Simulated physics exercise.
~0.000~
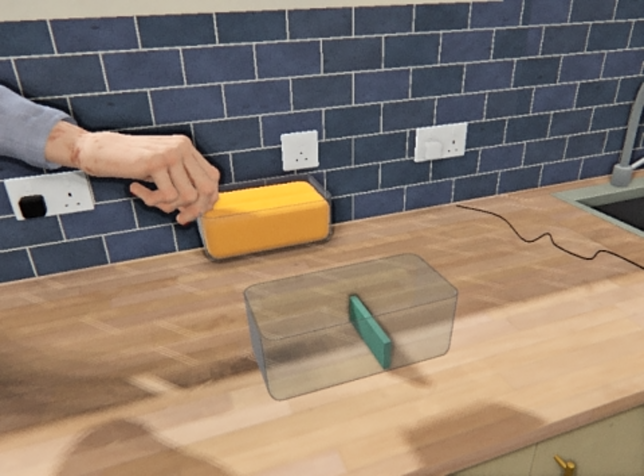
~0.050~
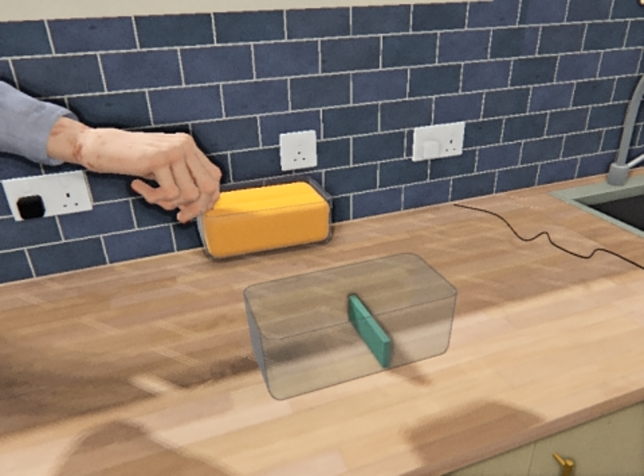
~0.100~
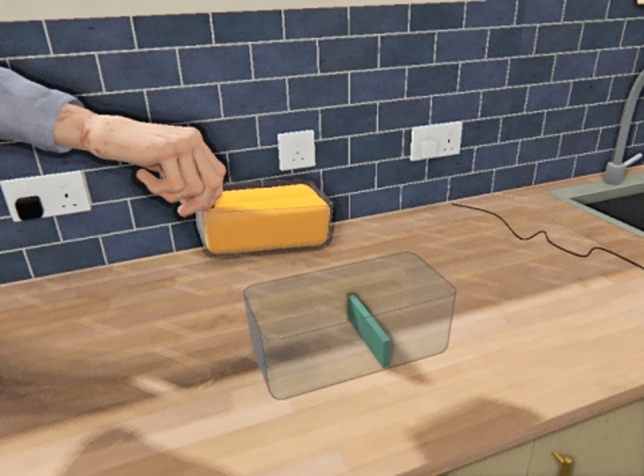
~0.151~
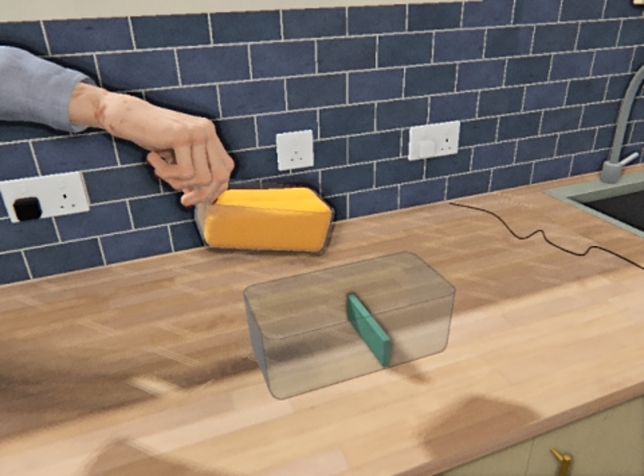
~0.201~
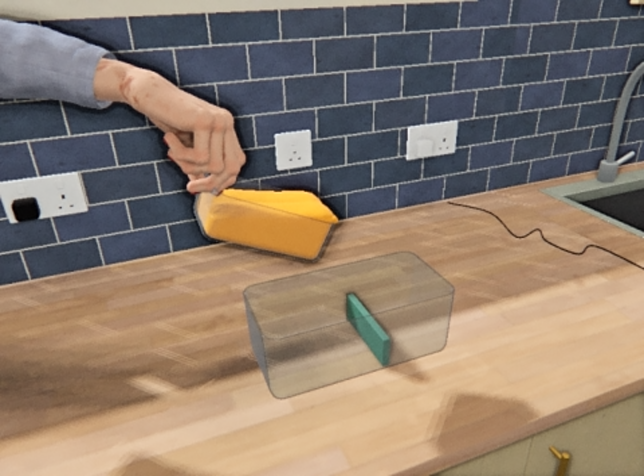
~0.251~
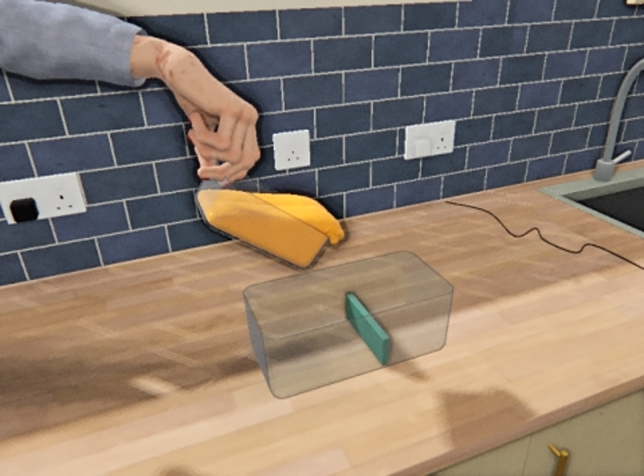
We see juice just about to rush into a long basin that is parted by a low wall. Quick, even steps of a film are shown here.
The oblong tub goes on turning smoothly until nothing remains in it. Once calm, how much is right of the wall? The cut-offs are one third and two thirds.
I expect the share right of the wall to be below a third.
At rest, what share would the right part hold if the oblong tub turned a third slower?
Roughly 35 percent.
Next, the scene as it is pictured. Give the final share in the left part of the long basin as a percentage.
Share: Roughly 70 %.
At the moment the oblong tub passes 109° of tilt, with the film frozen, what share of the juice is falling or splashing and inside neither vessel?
About 25 %.
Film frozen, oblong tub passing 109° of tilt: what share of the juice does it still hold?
It still holds close to 5 per cent at that lean.
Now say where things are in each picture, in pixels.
In the first frame, it leans 0°; its right rim is at (320, 187); the juice meets the walls at (199, 210) and (318, 191); the long basin's rim runs from (252, 314) to (437, 273); the wall's top is at (369, 318).
In the second frame, it leans 2°; its right rim is at (320, 188); the juice meets the walls at (200, 209) and (318, 192).
In the third frame, it leans 7°; its right rim is at (321, 193); the juice meets the walls at (201, 207) and (318, 194).
In the fourth frame, it leans 15°; its right rim is at (322, 201); the juice meets the walls at (202, 205) and (320, 197).
In the fifth frame, it leans 25°; its right rim is at (322, 212); the juice meets the walls at (201, 203) and (315, 206); 4 per cent is over the edge.
In the sixth frame, it leans 38°; its right rim is at (319, 224); the juice meets the walls at (202, 201) and (302, 206); 12 per cent is over the edge.
A moment on, the oblong tub is tipped right over and 6 per cent is still to pour, 48 is left of the wall and 17 right of it.
Next, the oblong tub is tipped right over and 0 per cent is still to pour, 62 is left of the wall and 16 right of it.
Then the oblong tub is tipped right over and 0 per cent is still to pour, 70 is left of the wall and 17 right of it.
Later the oblong tub is tipped right over and 0 per cent is still to pour, 71 is left of the wall and 18 right of it.
In the end 71 per cent lies left of the wall, 18 right of it and 11 outside.
